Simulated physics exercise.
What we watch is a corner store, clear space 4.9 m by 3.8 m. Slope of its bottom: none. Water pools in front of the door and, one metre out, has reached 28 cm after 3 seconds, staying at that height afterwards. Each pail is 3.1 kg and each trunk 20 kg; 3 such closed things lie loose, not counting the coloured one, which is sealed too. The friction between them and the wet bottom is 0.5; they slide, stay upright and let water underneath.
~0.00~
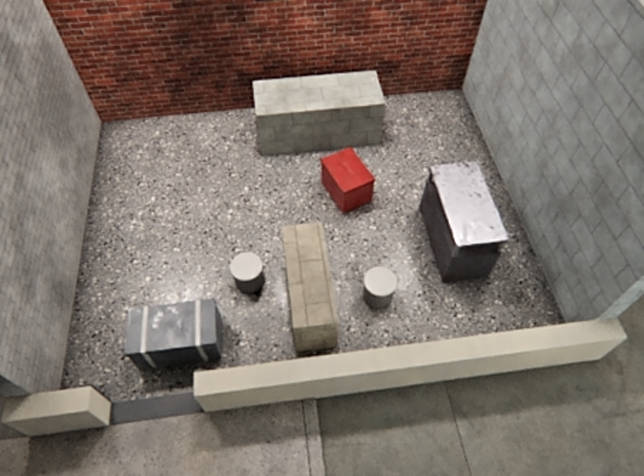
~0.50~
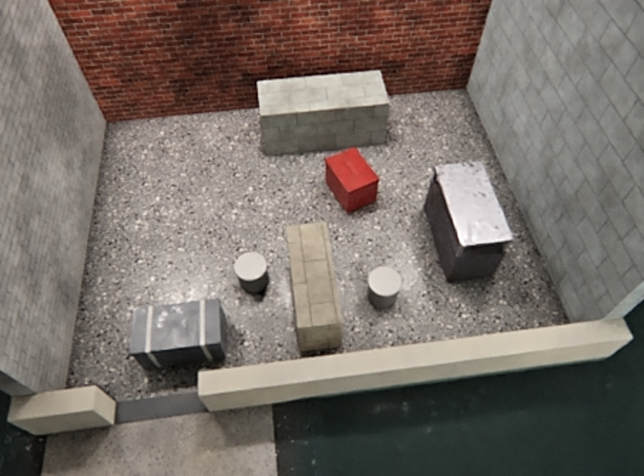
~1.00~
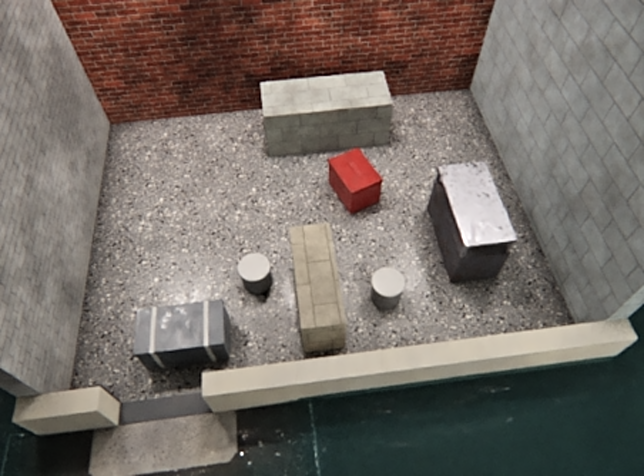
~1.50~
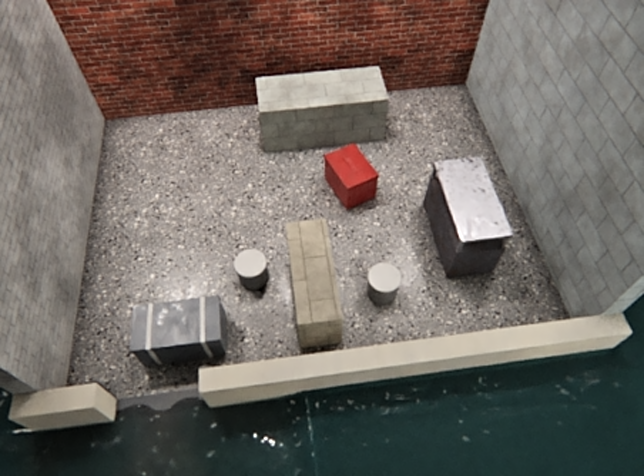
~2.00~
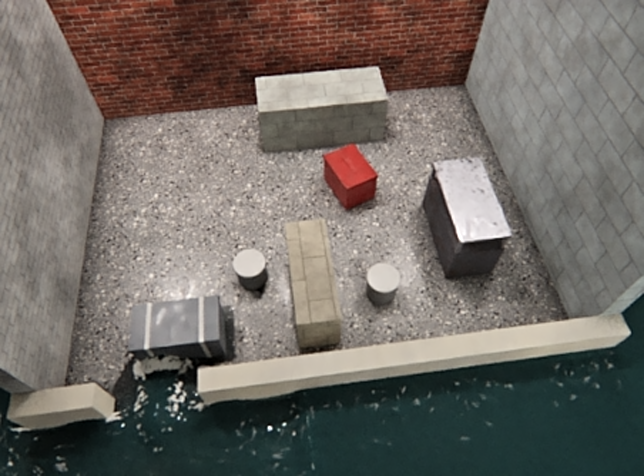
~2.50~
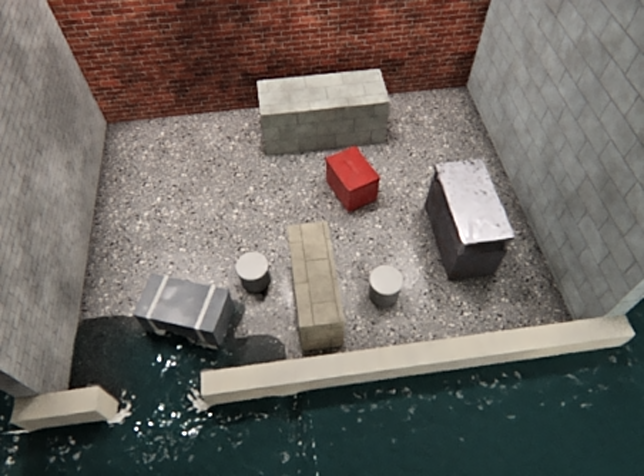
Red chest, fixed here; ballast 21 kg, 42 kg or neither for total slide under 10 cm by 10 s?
42 kg.
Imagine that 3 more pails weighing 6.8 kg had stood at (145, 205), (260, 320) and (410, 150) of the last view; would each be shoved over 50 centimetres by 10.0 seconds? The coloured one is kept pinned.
In the order given, beyond the mark, then within the mark, and last within the mark.
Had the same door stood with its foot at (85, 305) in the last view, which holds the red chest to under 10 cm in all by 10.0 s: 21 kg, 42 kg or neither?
Lab note: Upper mass required.
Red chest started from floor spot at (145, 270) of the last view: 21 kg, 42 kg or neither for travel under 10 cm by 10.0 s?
Outcome - success with heavier only.
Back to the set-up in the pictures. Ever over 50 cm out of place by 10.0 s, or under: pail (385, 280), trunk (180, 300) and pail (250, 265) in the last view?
Well, that's below half a metre, beyond half a metre, and beyond half a metre.
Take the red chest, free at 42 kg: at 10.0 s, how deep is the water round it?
About 7 cm.
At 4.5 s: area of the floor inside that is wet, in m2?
Somewhere about 8.5 m2, give or take.
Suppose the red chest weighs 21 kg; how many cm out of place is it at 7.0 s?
I'd put it at about 0 cm.
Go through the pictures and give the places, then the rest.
The red chest at (348, 169) rests on the ground; 0.0 m2 under water; 0 of 4 have shifted, in the first picture.
The red chest at (352, 169), on the bottom; 0.0 m2 under water; 0 of 4 have shifted, in the second picture.
The red chest at (355, 170), on the bottom; 0.0 m2 under water; 0 of 4 have shifted, in the third picture.
The red chest at (351, 165) rests on the ground; water covers 0.0 m2; 0 of 4 have shifted, in the fourth picture.
The red chest at (350, 165), on the bottom; 0.3 m2 under water; 0 of 4 have shifted, in the fifth picture.
The red chest at (352, 168) rests on the ground; water covers 1.1 m2; 1 of 4 have shifted, in the sixth picture.
After 3.5 s the red chest would be 0 cm from its start with 21 kg and 0 cm from its start with 42 kg; 0 cm of water round it then.
After 4.5 s the red chest would be 0 cm from its start with 21 kg and 0 cm from its start with 42 kg; 1 cm of water round it then.
After 7.0 s the red chest would be 0 cm from its start with 21 kg and 0 cm from its start with 42 kg; 4 cm of water round it then.
After 10.0 s the red chest would be 36 cm from its start with 21 kg and 0 cm from its start with 42 kg; 7 cm of water round it then.
